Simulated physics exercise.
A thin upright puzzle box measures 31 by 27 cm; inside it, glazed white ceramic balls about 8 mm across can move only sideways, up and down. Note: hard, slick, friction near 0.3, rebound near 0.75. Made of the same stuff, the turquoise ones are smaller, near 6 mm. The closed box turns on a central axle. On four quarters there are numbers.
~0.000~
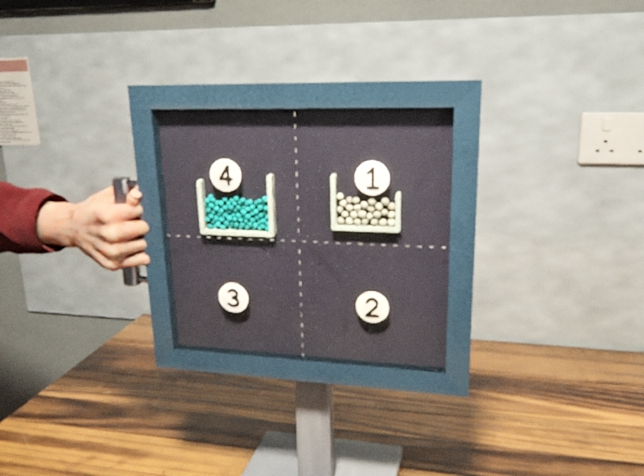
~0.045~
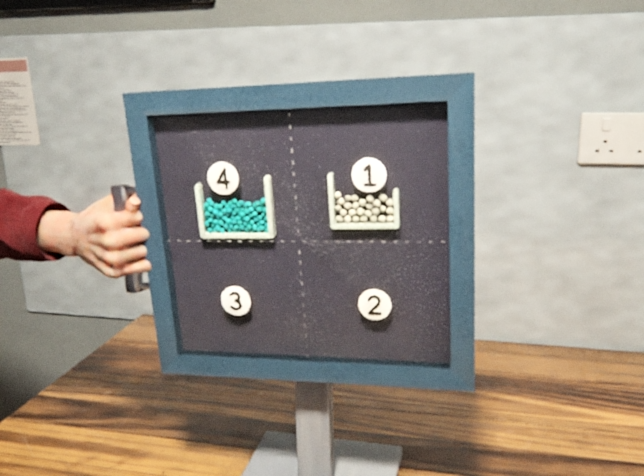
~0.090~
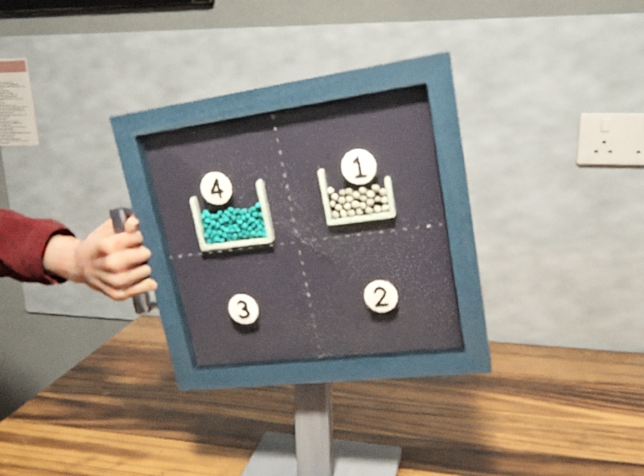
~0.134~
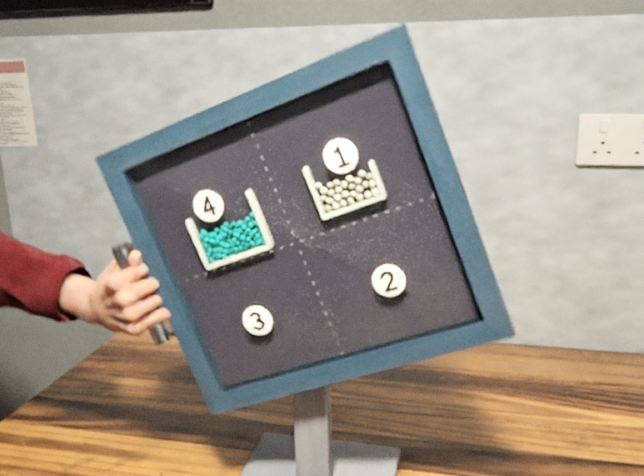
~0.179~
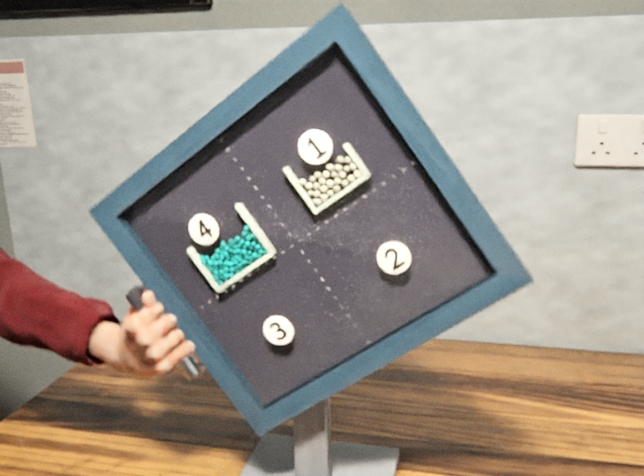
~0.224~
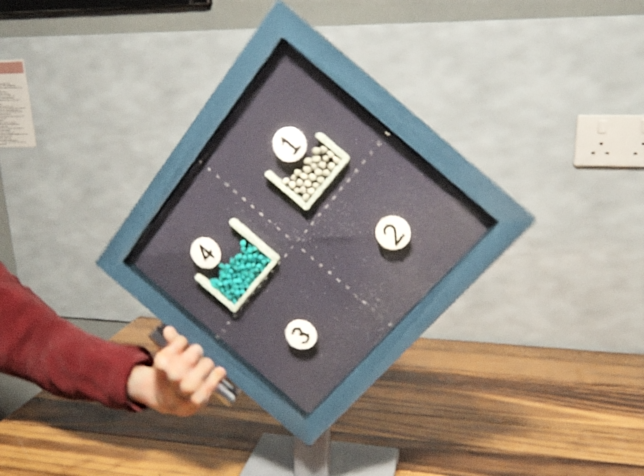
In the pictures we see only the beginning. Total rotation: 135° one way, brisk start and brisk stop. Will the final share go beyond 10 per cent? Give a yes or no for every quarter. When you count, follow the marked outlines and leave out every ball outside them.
Quarter 1: No; quarter 2: No; quarter 3: No; quarter 4: Yes.
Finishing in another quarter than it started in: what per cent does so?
Close to 25 in a hundred.
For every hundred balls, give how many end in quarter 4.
Some 100 percent.
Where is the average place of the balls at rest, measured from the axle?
Right: About 1 cm; below: About 17 cm.
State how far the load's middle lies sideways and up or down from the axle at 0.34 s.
Position estimate: Left 4 cm, below 5 cm.
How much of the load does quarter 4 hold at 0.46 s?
It works out at roughly 75 %.
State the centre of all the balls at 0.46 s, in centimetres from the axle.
I'd put it near 2 centimetres to the left and 9 centimetres below.
After 0.34 s, it stands 88° anticlockwise; the balls' middle is 4 cm left of and 5 cm below the centre; no. 1, 25 %, no. 4, 75 %.
After 0.46 s, it stands 124° anticlockwise; the balls' middle is 2 cm left of and 9 cm below the centre; no. 1, 25 %, no. 4, 75 %.
After 0.56 s, it stands 135° anticlockwise; the balls' middle is 1 cm left of and 13 cm below the centre; no. 1, 20 %, no. 4, 80 %.
Settled by 1.3 s, it stands 135° anticlockwise; no. 1, 0 %, no. 2, 0 %, no. 3, 0 %, no. 4, 100 %.
